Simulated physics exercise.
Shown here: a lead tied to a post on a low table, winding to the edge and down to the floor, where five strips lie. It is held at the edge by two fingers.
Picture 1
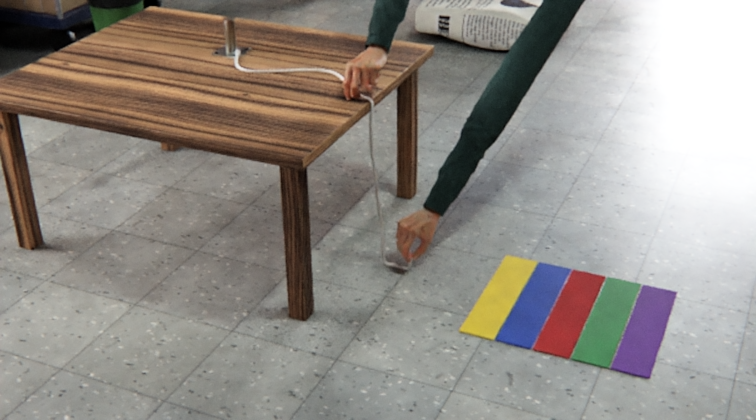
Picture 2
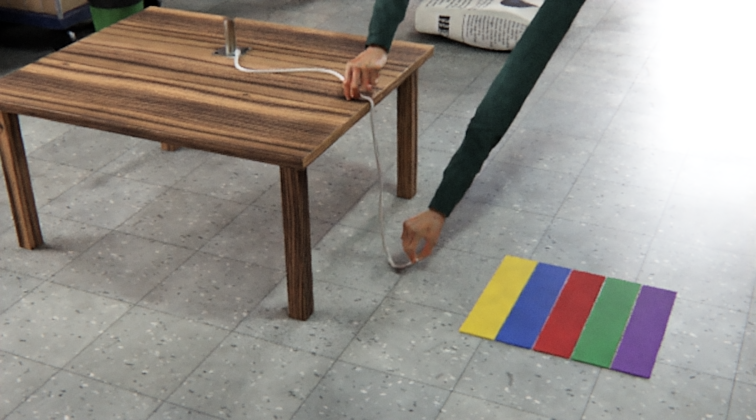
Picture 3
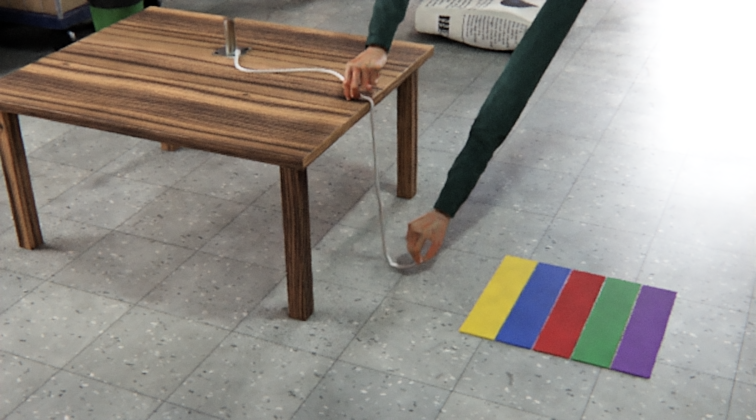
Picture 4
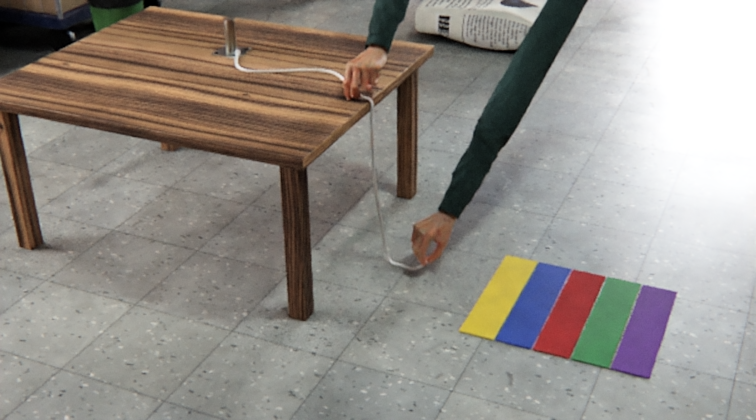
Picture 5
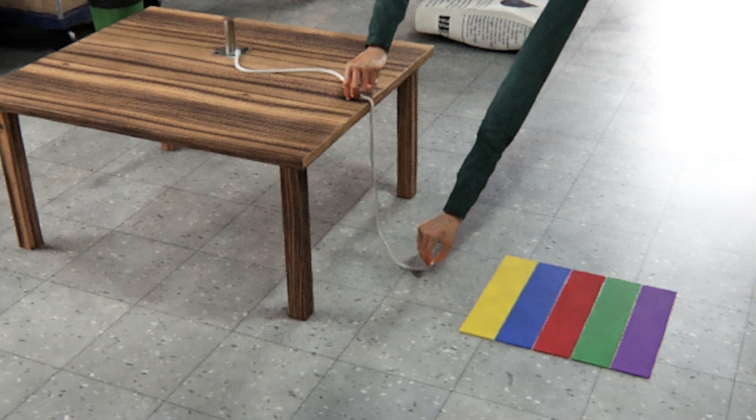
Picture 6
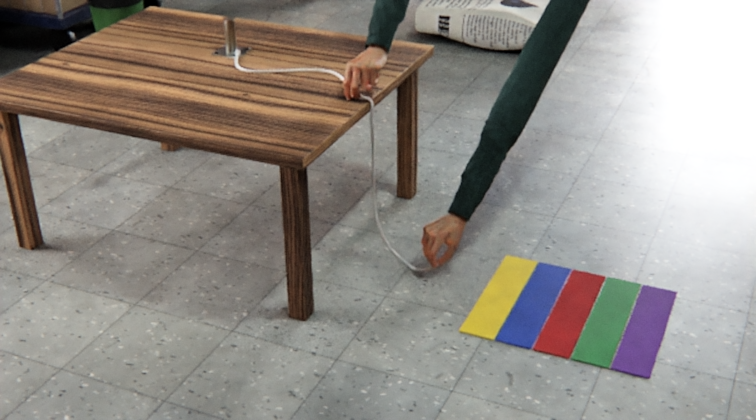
A hand holding the end of a white cord near the floor moved slowly a short way right, toward the coloured strips, while another hand kept the cord pinched at the wooden table's edge.
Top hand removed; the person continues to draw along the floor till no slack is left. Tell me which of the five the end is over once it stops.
It is over the red strip.
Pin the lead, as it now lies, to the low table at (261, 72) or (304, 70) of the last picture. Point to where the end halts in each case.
First try at (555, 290), second at (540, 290).
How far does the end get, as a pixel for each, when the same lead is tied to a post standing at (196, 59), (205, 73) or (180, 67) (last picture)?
(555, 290), (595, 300) and (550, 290), roughly.
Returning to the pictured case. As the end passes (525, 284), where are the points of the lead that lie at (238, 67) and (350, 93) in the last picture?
To (268, 61) and (381, 113).
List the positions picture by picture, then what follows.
The first picture shows end (411, 258); yellow (485, 320); blue (521, 329); red (558, 338); green (597, 347); purple (636, 357).
The second picture shows end (417, 260); lead through (236, 64) (293, 71) (345, 81) (372, 113) (381, 181) (384, 244).
The third picture shows end (421, 261).
The fourth picture shows end (427, 262); lead through (236, 64) (293, 71) (345, 81) (371, 113) (375, 181) (384, 244).
The fifth picture shows end (432, 263).
The sixth picture shows end (437, 264); lead through (236, 64) (293, 71) (345, 81) (371, 113) (373, 180) (387, 245).
A little later, end near (524, 284); over blue.
Next, end near (559, 292); over red.
When it is tight, end near (579, 296); over red. It gets as far as the red strip.
